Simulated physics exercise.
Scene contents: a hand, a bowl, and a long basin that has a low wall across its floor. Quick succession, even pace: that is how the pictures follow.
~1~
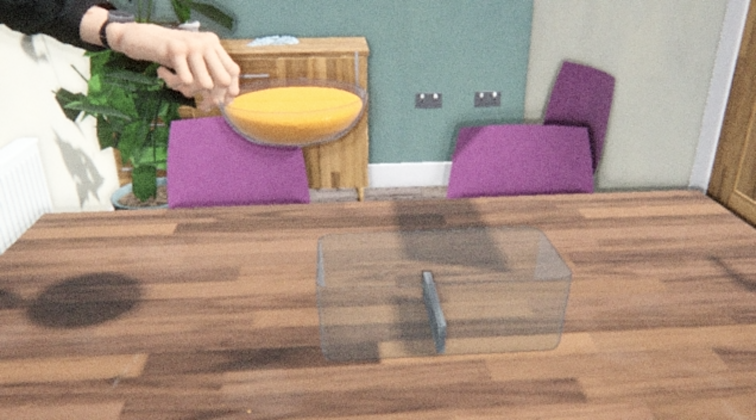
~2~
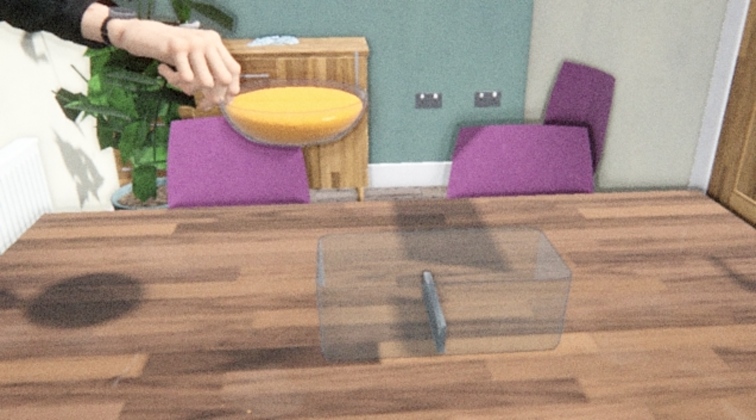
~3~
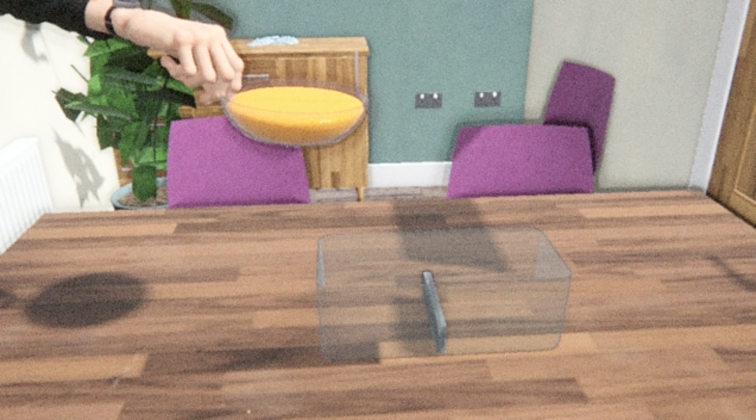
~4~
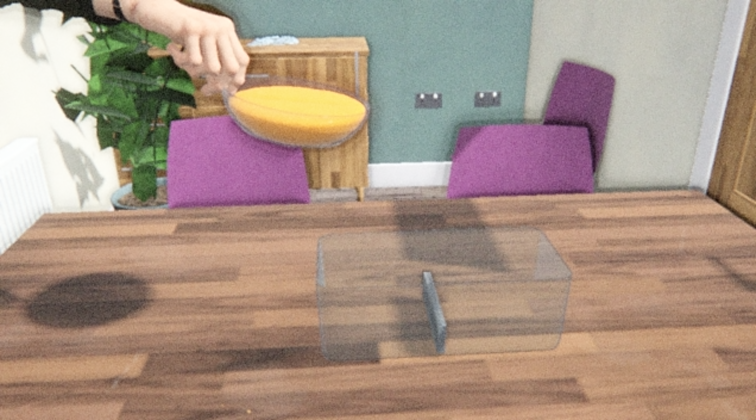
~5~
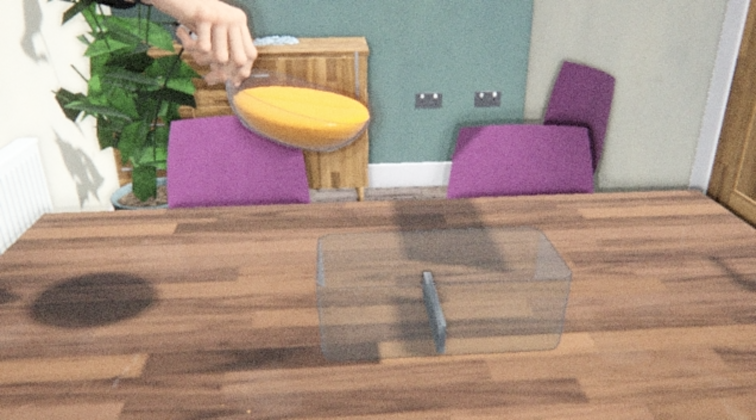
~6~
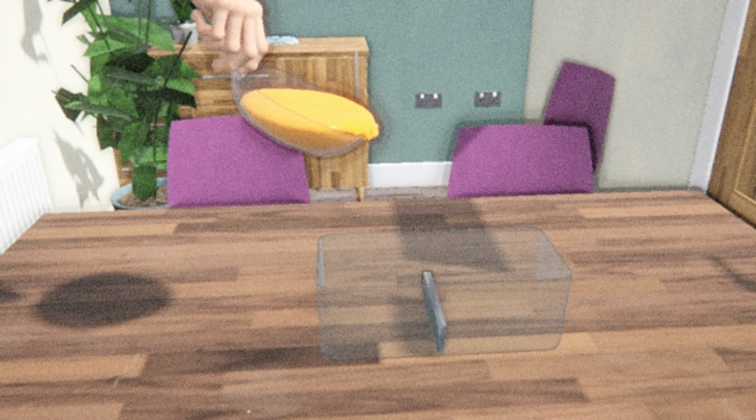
Glass bowl of orange liquid tilting gradually to the right in a person's hand above a clear basin on a wooden table.
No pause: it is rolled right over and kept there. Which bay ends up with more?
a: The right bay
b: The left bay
Answer: B.
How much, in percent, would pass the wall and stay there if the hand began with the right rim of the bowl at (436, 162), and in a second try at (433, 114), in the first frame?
First try 80 %, second try 75 %.
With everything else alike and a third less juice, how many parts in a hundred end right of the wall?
Roughly 10 in a hundred.
A moment on, the tilt is 82° and 6 per cent is still to pour, 23 is left of the wall and 11 right of it.
Next, the tilt is 94° and 0 per cent is still to pour, 68 is left of the wall and 27 right of it.
Then the tilt is 94° and 0 per cent is still to pour, 68 is left of the wall and 27 right of it.
Later the tilt is 94° and 0 per cent is still to pour, 68 is left of the wall and 28 right of it.
In the end 68 per cent lies left of the wall, 28 right of it and 4 outside.
